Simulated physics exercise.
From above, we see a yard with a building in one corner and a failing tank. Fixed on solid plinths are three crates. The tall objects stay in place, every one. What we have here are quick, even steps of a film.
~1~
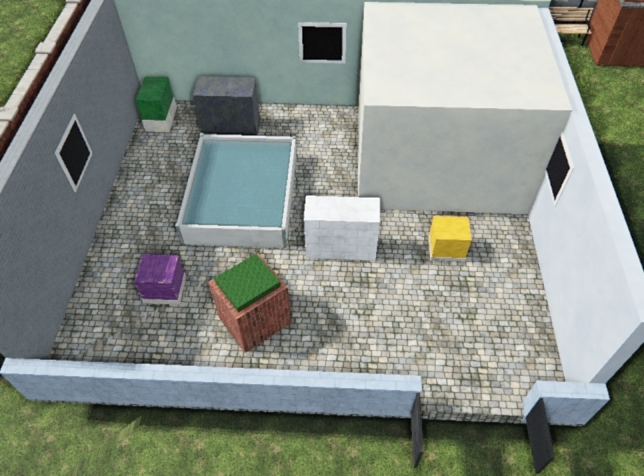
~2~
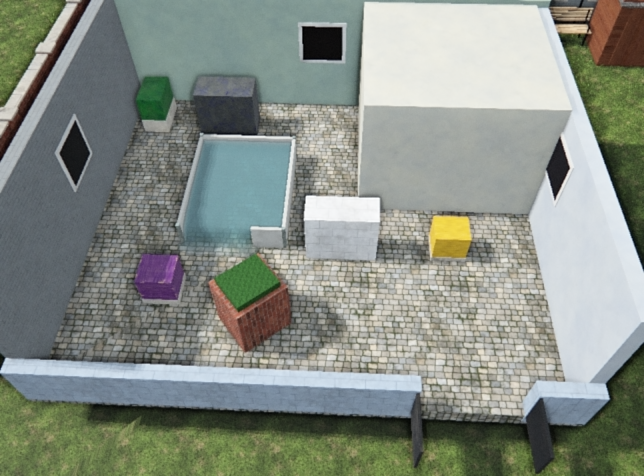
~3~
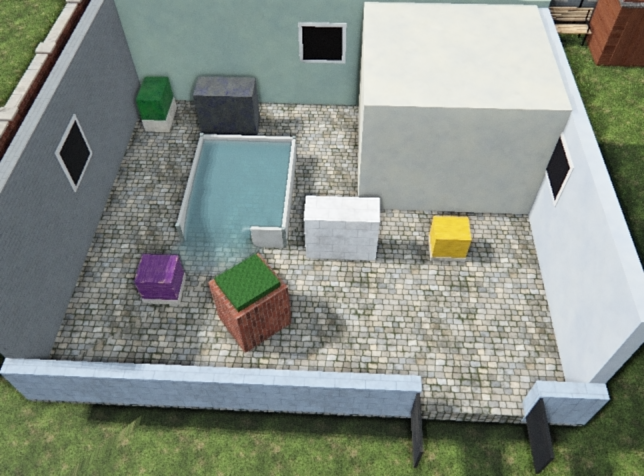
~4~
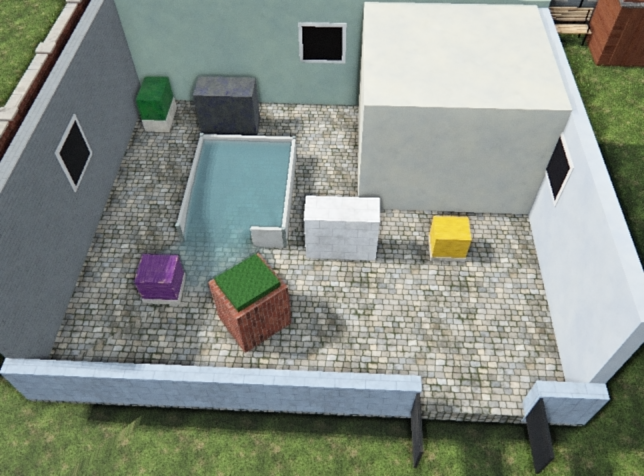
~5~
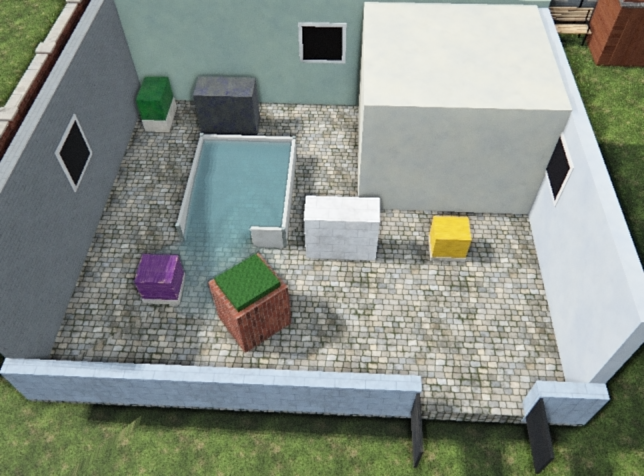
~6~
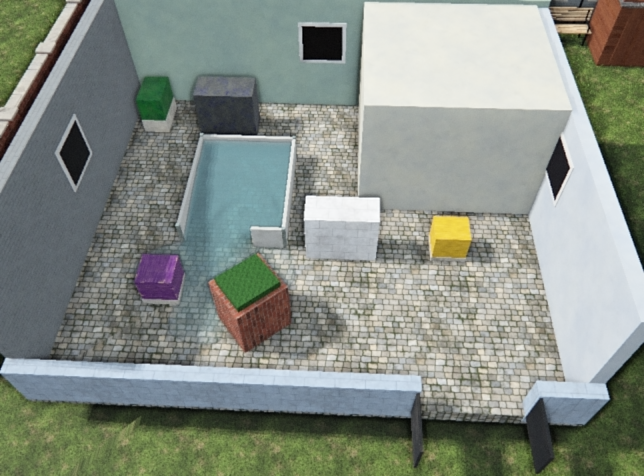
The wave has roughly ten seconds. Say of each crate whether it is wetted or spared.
The purple crate will be wet; the yellow crate will not even get damp; the green crate will not even get damp.
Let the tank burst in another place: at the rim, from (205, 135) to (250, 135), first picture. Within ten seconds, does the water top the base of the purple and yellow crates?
In short: Purple crate stays untouched; yellow crate stays untouched.
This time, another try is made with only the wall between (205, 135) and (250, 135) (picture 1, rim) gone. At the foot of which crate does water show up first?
Answer: The green crate.
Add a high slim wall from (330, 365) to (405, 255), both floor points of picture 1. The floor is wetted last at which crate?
I'd pick the yellow-painted one.
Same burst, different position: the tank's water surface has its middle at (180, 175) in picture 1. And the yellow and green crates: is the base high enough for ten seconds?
Yellow: Untouched; green: Untouched.
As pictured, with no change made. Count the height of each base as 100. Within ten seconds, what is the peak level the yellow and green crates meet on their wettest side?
Around 40 in a hundred for the first and 40 in a hundred for the second.
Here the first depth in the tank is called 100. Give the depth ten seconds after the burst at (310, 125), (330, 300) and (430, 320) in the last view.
Going in order, that's 4, 6 and 6 %.
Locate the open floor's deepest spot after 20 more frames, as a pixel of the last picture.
My best guess is roughly (42, 379).
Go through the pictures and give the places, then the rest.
The first frame shows the water tank at (240, 182) is whole and still.
In the second frame, the front is at (182, 247), out from the gap at (219, 239).
In the third frame, the front is at a hidden place, out from the gap at (219, 239).
In the fourth frame, water pours out at (219, 239) and has run to a hidden place.
In the fifth frame, water pours out at (219, 239) and has run to a hidden place.
In the sixth frame, the front is at (212, 339), out from the gap at (219, 239).
A moment on, water covers 15 % of the floor; the purple crate water round its plinth, the yellow crate not reached, the green crate not reached.
Next, water covers 25 % of the floor; the purple crate water round its plinth, the yellow crate not reached, the green crate not reached.
Then, water covers 40 % of the floor; the purple crate water round its plinth, the yellow crate not reached, the green crate not reached.
Later, water covers 70 % of the floor; the purple crate water round its plinth, the yellow crate water round its plinth, the green crate water round its plinth.
In the end, water covers 90 % of the floor; the purple crate was topped, the yellow crate stayed above the water, the green crate stayed above the water.
